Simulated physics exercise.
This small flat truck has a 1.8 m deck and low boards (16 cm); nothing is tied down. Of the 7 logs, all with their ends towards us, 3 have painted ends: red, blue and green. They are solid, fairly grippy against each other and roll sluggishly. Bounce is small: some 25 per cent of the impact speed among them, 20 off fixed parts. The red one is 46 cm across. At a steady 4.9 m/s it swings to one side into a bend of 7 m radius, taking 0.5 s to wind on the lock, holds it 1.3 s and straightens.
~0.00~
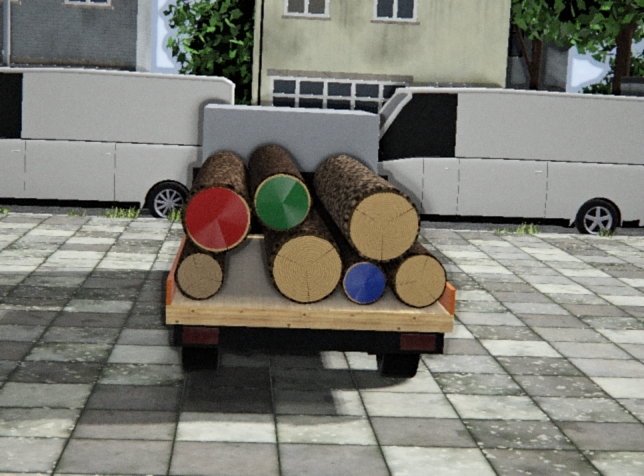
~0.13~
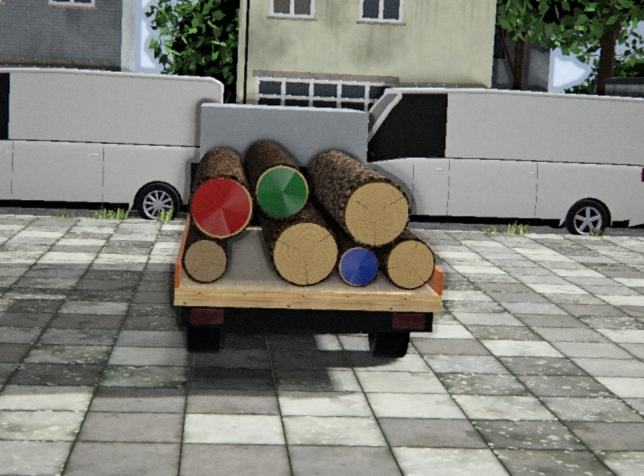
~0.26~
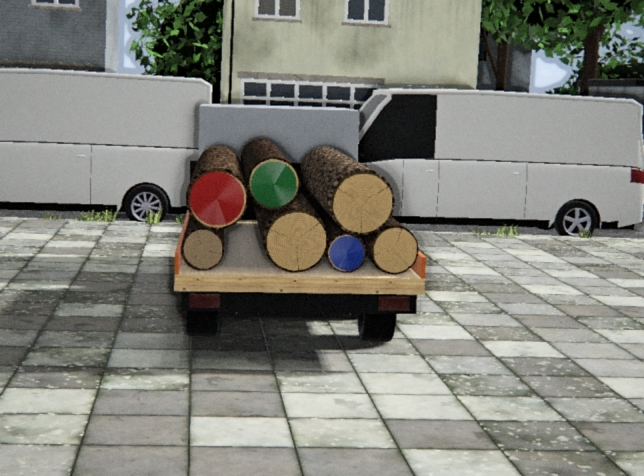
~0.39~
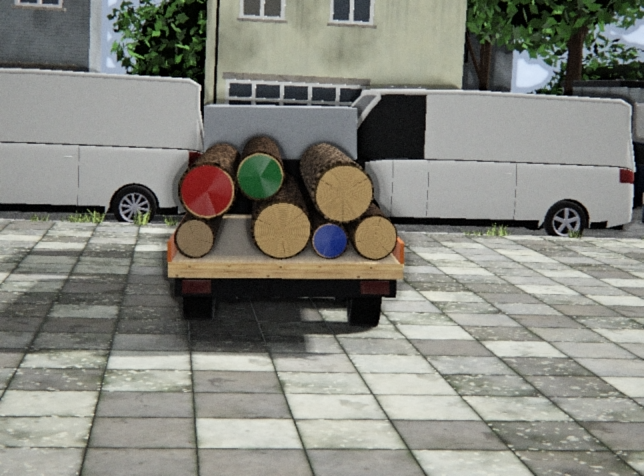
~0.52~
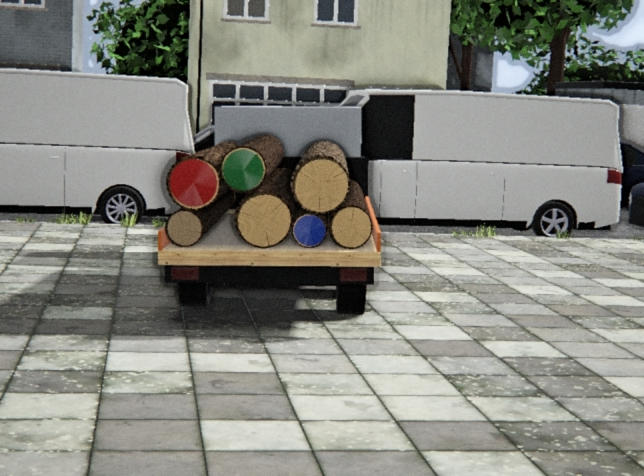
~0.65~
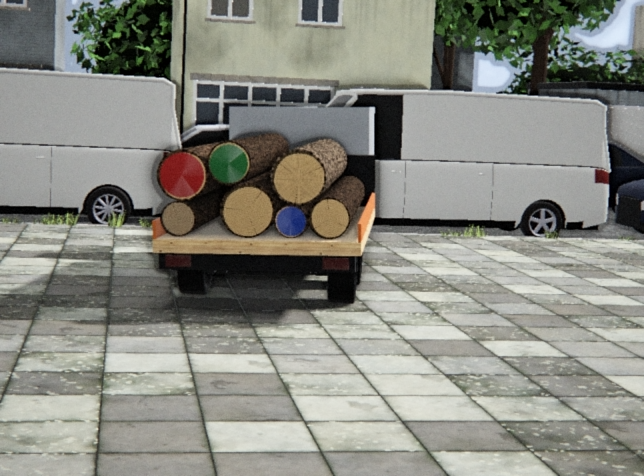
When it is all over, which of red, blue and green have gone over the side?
The red one goes over the edge; the blue one is still aboard; the green one falls off.
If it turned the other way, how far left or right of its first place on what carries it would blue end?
About 0 cm to the right.
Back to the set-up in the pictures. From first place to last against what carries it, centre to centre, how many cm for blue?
Moved: Blue 30.
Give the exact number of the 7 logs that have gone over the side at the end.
The count is 2.
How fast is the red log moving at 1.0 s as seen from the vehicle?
About 2.0 m/s.
Then, 1.0 s in, red is over the left board and falling; blue is on the deck, 85 cm from the right edge, rolling left; green is up on others, 30 cm from the left edge, rolling left; 1 off so far.
Then, 1.3 s in, red is over the left board and gone; green is over the left board and falling; still the same for blue; 2 off so far.
In the end (3.4 s), red is over the left board and gone; blue is on the deck, 85 cm from the right edge; green is over the left board and gone; 2 off so far.
